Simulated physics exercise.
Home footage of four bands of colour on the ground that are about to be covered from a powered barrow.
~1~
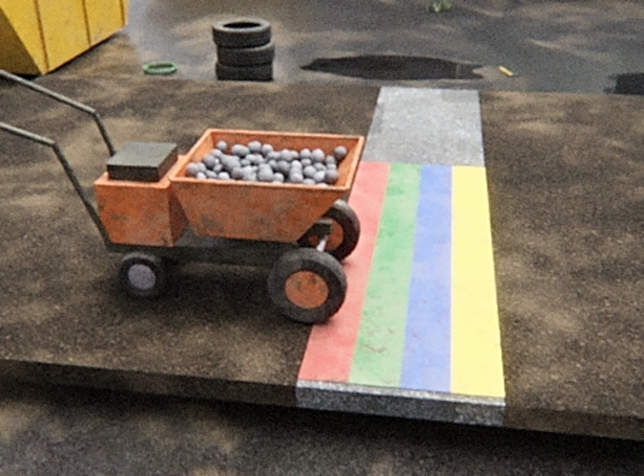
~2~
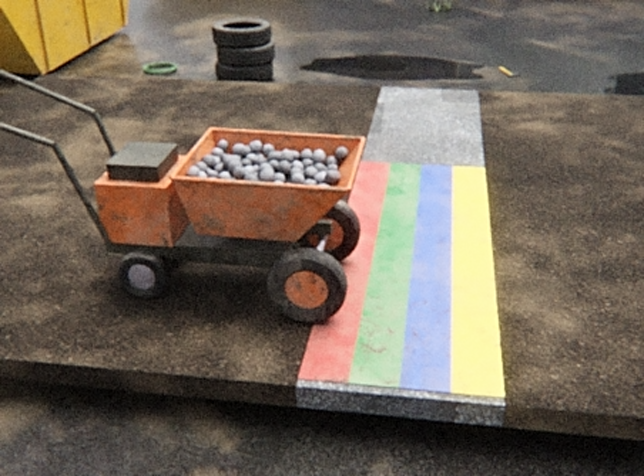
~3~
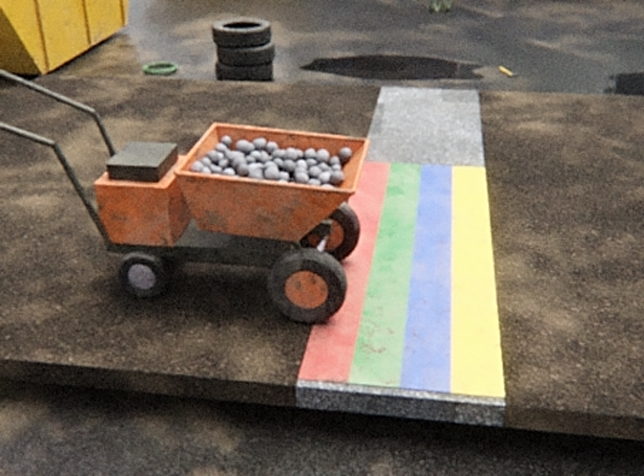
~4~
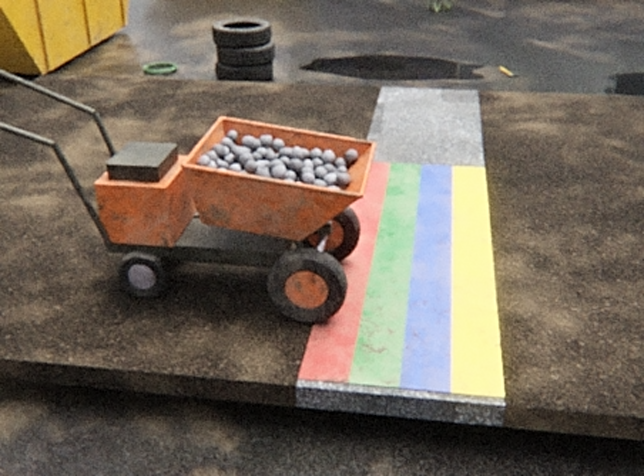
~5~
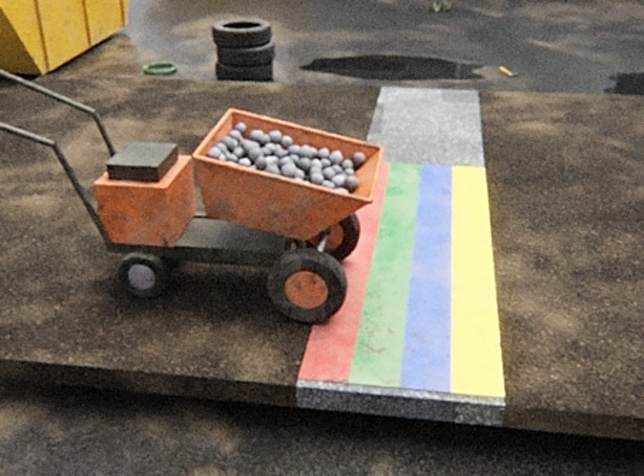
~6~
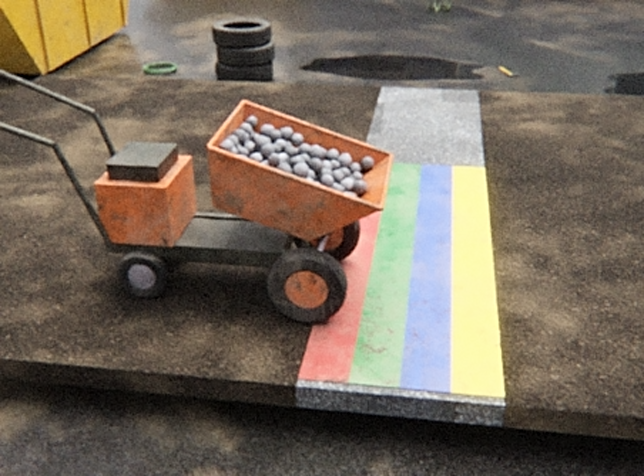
We see an orange barrow loaded with round grey cobbles standing beside red, green, blue and yellow strips on the ground; its skip starts level, then gradually tilts forward to the right while the wheels stay in place.
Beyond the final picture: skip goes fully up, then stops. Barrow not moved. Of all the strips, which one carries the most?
I would say the yellow one.
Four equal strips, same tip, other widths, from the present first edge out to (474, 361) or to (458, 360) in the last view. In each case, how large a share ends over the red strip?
Near 0 % and 0 %.
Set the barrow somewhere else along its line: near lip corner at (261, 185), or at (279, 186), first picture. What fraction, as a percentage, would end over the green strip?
First spot: 30 %, second spot: 30 %.
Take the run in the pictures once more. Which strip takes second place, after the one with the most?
Second comes that blue strip.
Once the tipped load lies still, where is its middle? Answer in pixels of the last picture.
About (481, 295).
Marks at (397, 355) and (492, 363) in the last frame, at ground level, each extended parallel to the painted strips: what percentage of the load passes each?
Close to 80 and 40 per cent respectively.
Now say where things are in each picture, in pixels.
In the first picture, lip of the skip (346, 190), level; top of the load (265, 177), round cobbles; red strip (332, 345); green strip (379, 349); blue strip (427, 353); yellow strip (476, 358).
In the second picture, lip of the skip (348, 191), level; top of the load (248, 173).
In the third picture, lip of the skip (353, 193), tipped barely; top of the load (252, 170).
In the fourth picture, lip of the skip (361, 196), tipped a little; top of the load (251, 167).
In the fifth picture, lip of the skip (370, 202), tipped a little; top of the load (259, 162).
In the sixth picture, lip of the skip (381, 209), tipped clearly; top of the load (262, 150); red strip (332, 345); green strip (379, 349); blue strip (427, 353); yellow strip (476, 358).
Just after the last frame, skip tipped steeply; every one in the skip.
A moment on, skip tipped right over; roughly two thirds in the skip; about a tenth over the blue strip; roughly a quarter over the yellow strip; just a few off the paint.
Further on, skip tipped right over; roughly a quarter in the skip; roughly a quarter over the blue strip; roughly a third over the yellow strip; roughly a quarter off the paint.
When it is over, skip tipped right over; roughly a quarter in the skip; not one over the red strip; not one over the green strip; roughly a quarter over the blue strip; roughly a third over the yellow strip; roughly a quarter off the paint.
